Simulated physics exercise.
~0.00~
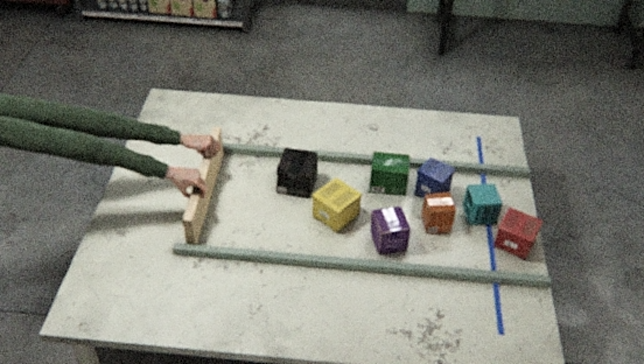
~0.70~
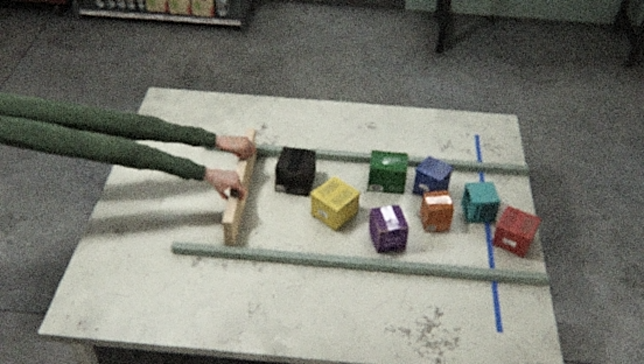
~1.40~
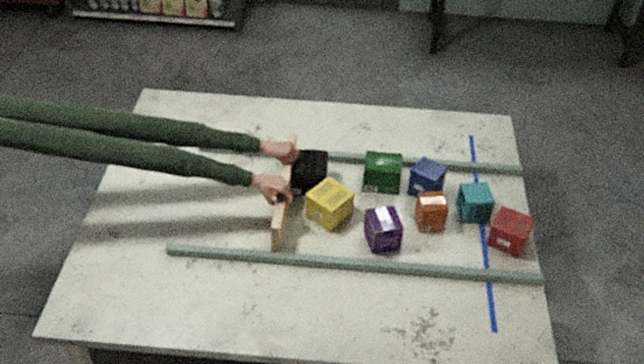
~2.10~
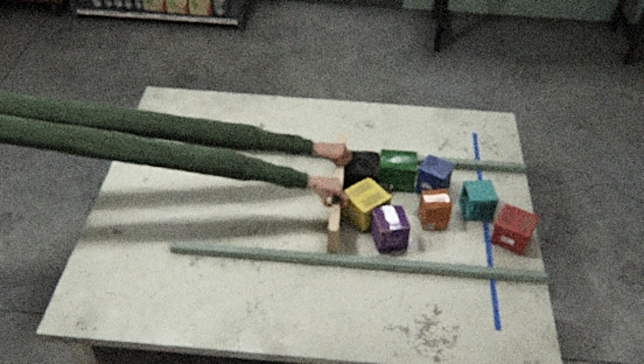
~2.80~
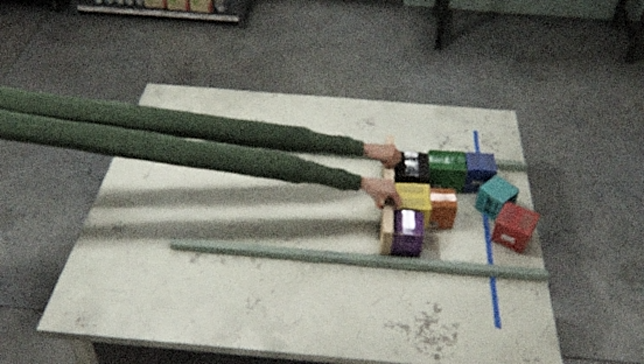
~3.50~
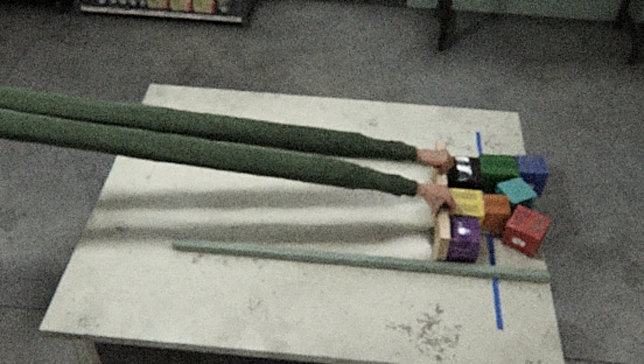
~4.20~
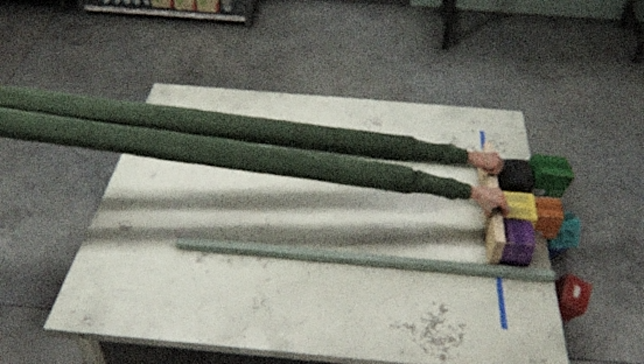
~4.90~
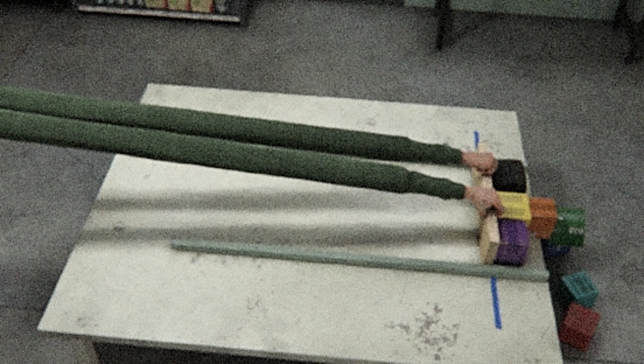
To begin with, two hands in green sleeves hold a wooden plank upright at the left of a pale table, with eight colored boxes scattered between two rails to the right. The hands slide the plank rightward, and it gathers the black and yellow boxes, then the purple, green, orange and blue ones. The bunched boxes press into the turquoise and red ones and cross the blue tape. As the plank reaches the tape, boxes spill over the right edge. Finally the green, blue, turquoise and red boxes go down, while black, yellow, purple and orange remain against the stopped plank.
